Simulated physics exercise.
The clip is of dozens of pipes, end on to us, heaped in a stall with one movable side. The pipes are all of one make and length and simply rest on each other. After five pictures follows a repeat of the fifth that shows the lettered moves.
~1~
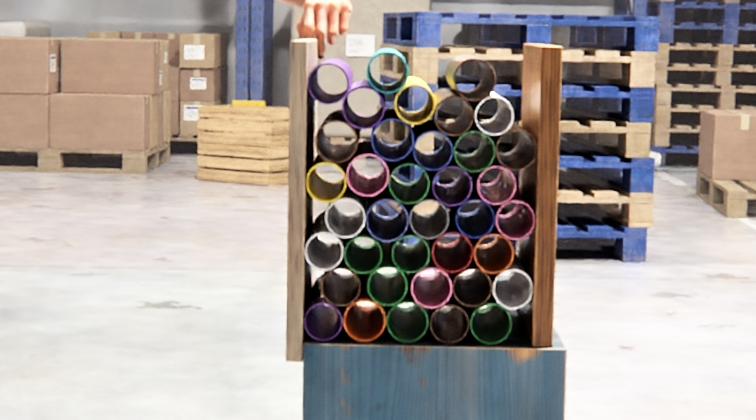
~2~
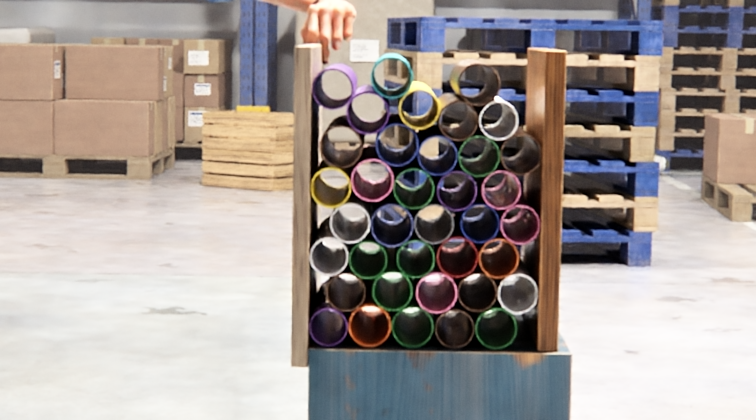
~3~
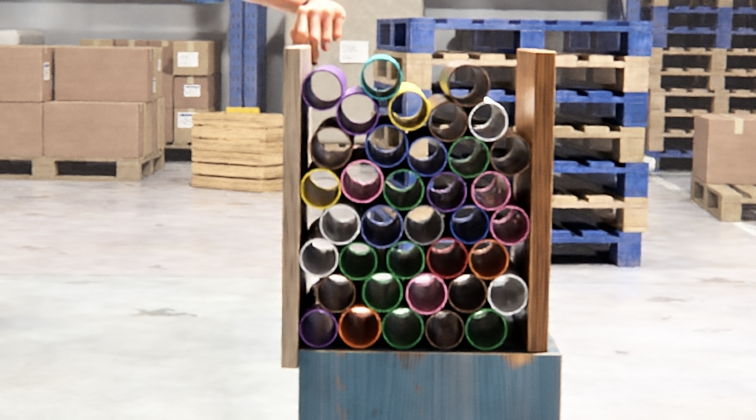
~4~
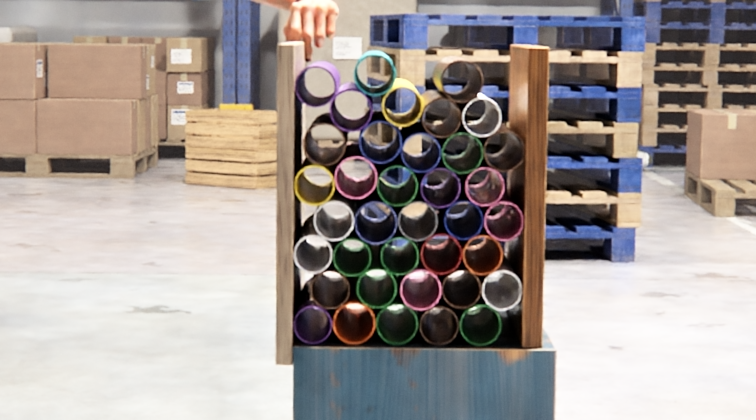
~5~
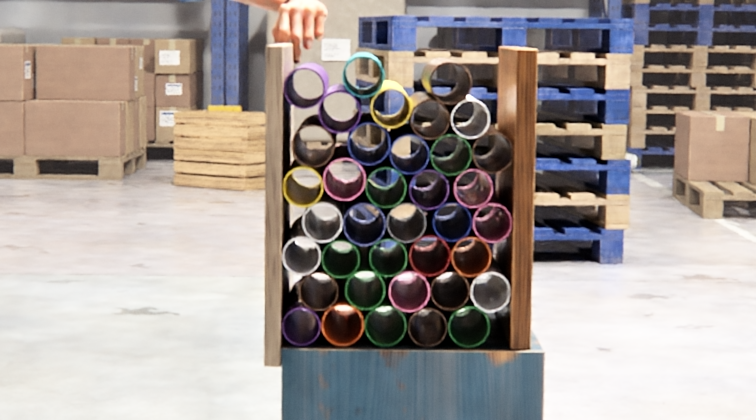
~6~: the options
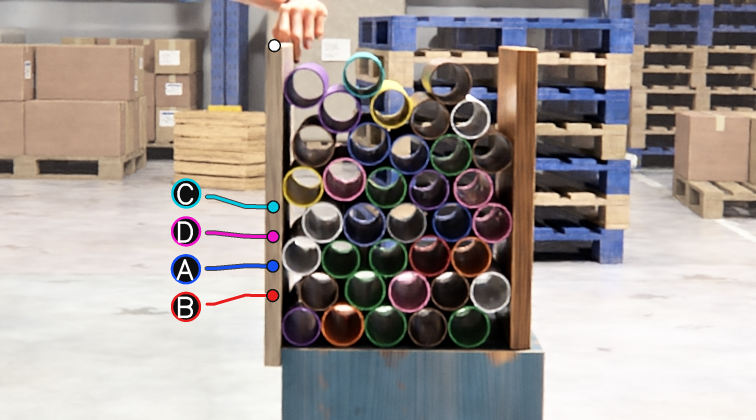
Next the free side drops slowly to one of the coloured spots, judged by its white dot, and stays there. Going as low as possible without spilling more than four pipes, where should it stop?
No lower than C.
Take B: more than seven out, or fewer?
At B, more than seven.
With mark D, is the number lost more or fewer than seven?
Fewer than seven.
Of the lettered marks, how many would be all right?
The number is one.
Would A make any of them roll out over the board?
At A: Yes.
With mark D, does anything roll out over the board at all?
Yes.
On the marked copy, A at (273, 266); B at (273, 296); C at (273, 207); D at (273, 237); the white dot at (274, 46).
With C. Early on, top of the board (283, 117).
Further on, top of the board (283, 197).
At the end, top of the board (283, 206), one out over the board.
As for the rest, A five out over the board; B more than four out over the board; D five out over the board.
